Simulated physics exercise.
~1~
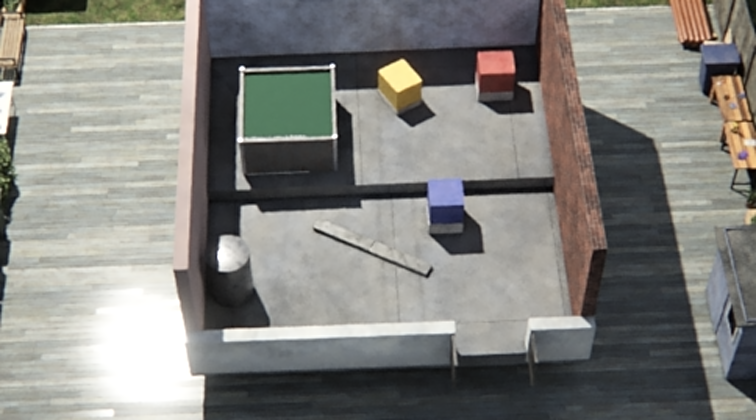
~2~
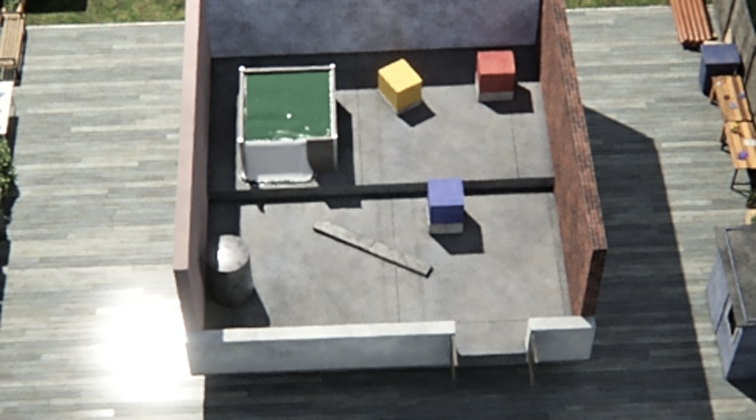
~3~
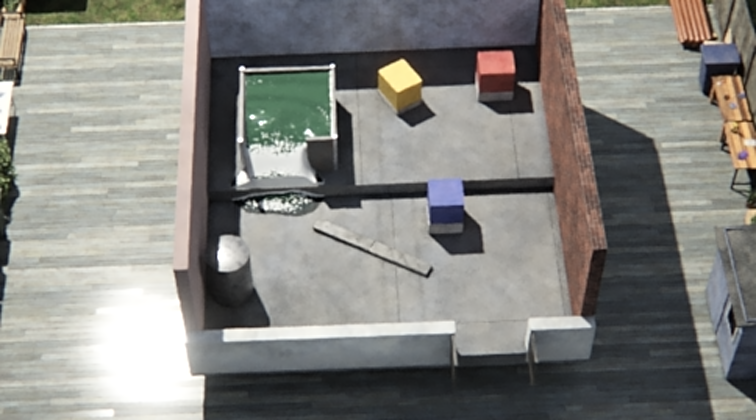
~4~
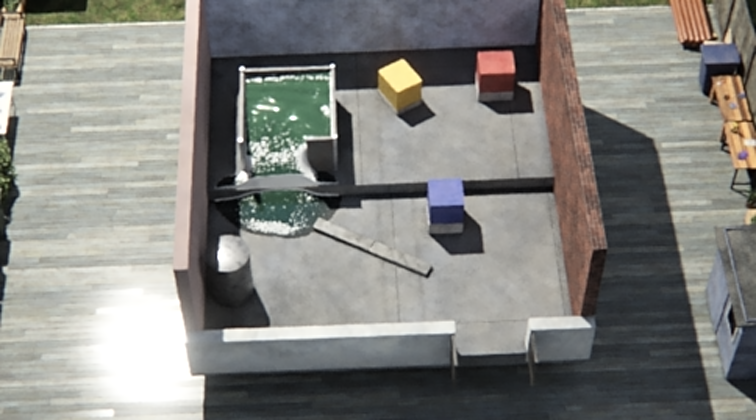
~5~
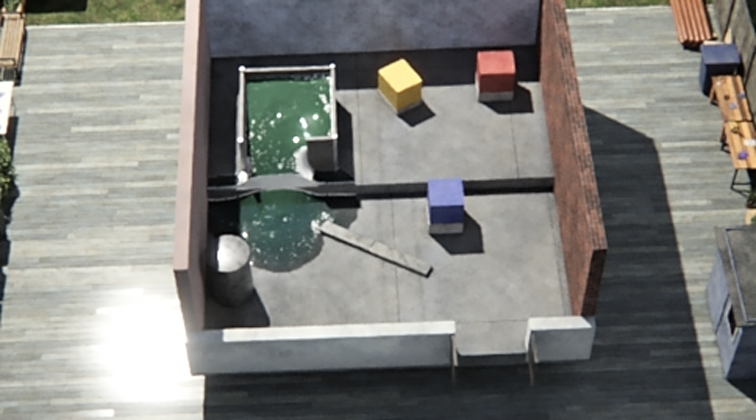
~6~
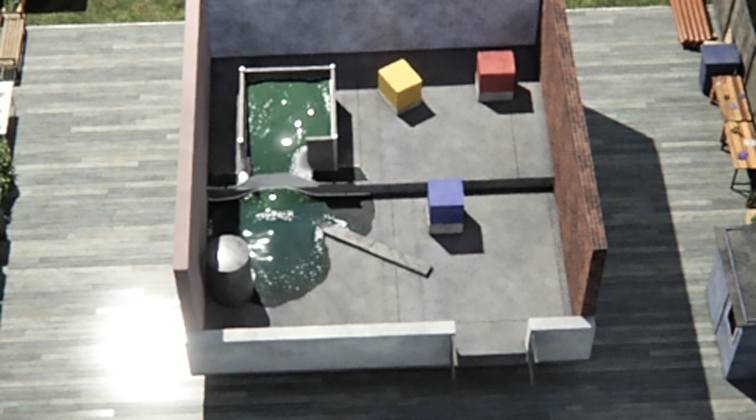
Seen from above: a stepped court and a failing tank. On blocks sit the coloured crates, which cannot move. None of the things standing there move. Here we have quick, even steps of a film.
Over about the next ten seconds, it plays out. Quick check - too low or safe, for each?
Red crate safe; blue crate safe; yellow crate safe.
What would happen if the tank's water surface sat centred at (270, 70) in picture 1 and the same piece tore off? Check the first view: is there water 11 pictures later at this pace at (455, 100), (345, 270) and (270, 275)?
Results in order - left untouched, swamped, swamped.
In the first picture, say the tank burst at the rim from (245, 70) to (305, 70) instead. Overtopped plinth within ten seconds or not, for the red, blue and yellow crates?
Note: Red is never reached; blue is never reached; yellow gets flooded.
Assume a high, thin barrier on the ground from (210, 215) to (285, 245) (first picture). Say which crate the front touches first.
My answer: The blue crate.
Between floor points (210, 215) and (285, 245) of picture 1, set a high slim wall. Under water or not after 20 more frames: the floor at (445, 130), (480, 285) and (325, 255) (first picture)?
Taking the three spots in order: Spared, soaked, soaked.
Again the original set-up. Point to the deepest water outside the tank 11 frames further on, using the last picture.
Pointing at (315, 350).
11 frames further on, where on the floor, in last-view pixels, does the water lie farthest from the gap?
Somewhere close to (456, 344).
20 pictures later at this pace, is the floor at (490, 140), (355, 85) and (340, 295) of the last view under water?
First spared, second spared, third inundated.
A moment on, water covers 25 % of the floor; the red crate not reached, the blue crate not reached, the yellow crate not reached.
Next, water covers 35 % of the floor; the red crate not reached, the blue crate water round its plinth, the yellow crate not reached.
Then, water covers 45 % of the floor; the red crate not reached, the blue crate water round its plinth, the yellow crate not reached.
Later, water covers 55 % of the floor; the red crate not reached, the blue crate water round its plinth, the yellow crate not reached.
In the end, water covers 55 % of the floor; the red crate stayed above the water, the blue crate stayed above the water, the yellow crate stayed above the water.
